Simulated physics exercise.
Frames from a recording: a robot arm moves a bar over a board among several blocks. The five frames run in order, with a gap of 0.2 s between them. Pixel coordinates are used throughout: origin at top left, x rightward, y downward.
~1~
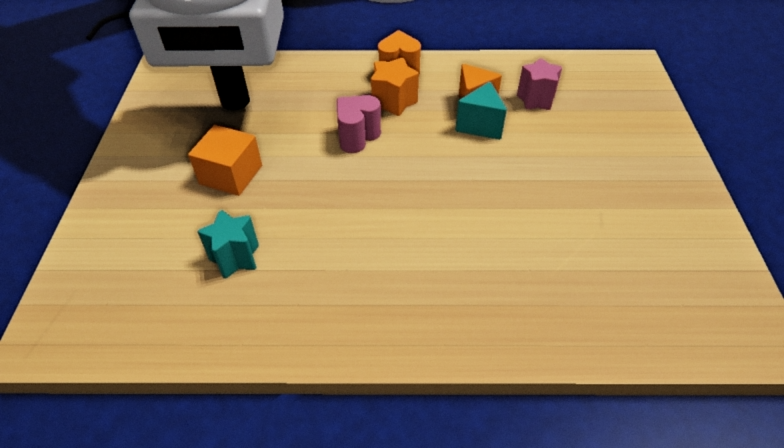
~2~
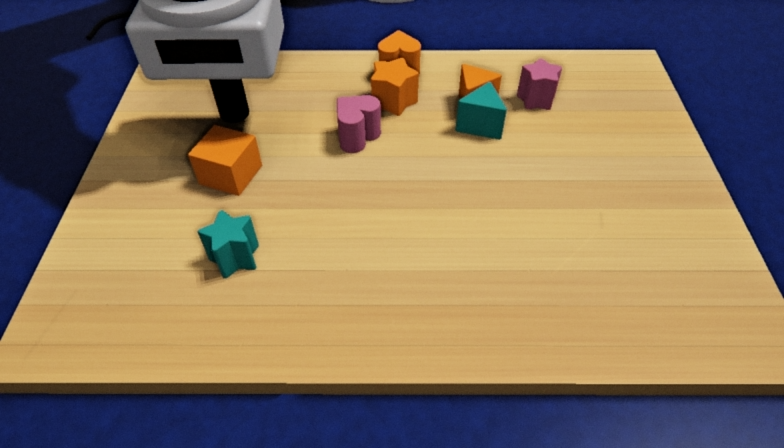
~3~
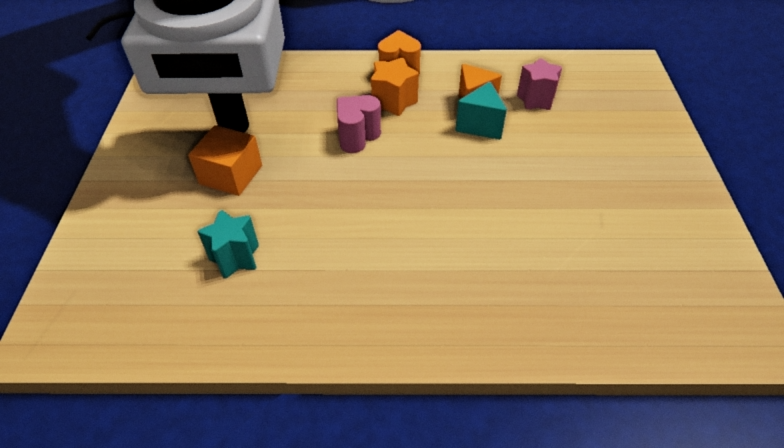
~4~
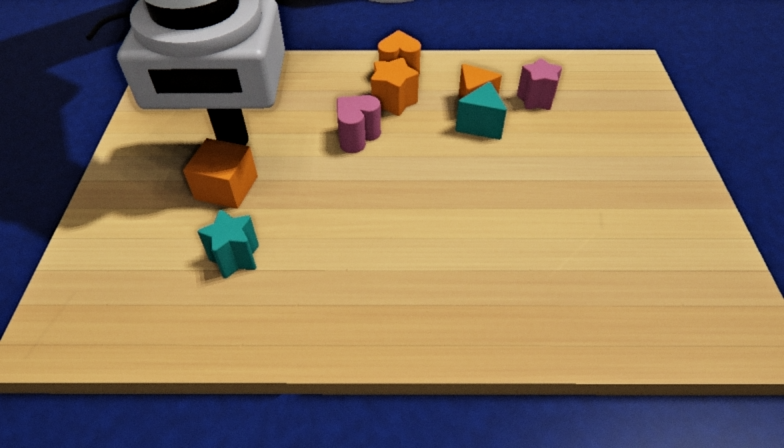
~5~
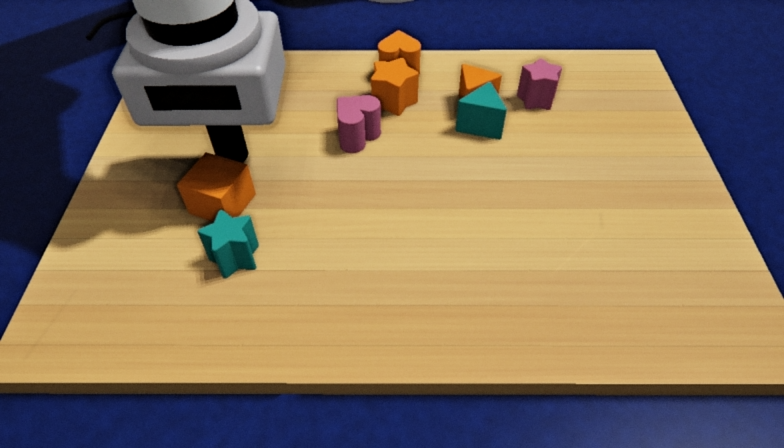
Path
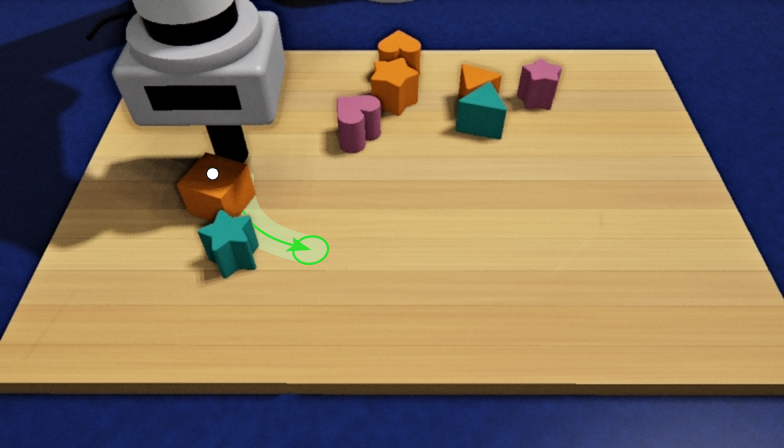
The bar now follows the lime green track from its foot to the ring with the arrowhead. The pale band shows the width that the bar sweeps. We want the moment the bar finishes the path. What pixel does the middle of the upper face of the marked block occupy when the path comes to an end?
It will likely be found at (194, 207).
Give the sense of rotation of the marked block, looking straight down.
The twist is clockwise.
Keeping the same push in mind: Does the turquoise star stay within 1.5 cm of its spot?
Final answer: Yes.
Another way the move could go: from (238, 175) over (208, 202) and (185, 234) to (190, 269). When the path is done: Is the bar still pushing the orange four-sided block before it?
Yes, that is how it ends up.
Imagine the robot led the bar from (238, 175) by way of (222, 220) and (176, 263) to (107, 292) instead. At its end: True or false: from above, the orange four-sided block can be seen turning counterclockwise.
My answer: True.
Path on the board, from (238, 175) through (242, 208) and (267, 235) to (311, 250); the dot is on the orange four-sided block.
What follows on the original path. One third of the way, bar at (236, 190); orange four-sided block at (197, 203), turned 15° clockwise.
Two thirds of the way, bar at (263, 217); orange four-sided block at (194, 207), turned 20° clockwise; turquoise star at (228, 233).
At the end, bar at (307, 231); orange four-sided block at (194, 207), turned 20° clockwise; turquoise star at (228, 233).
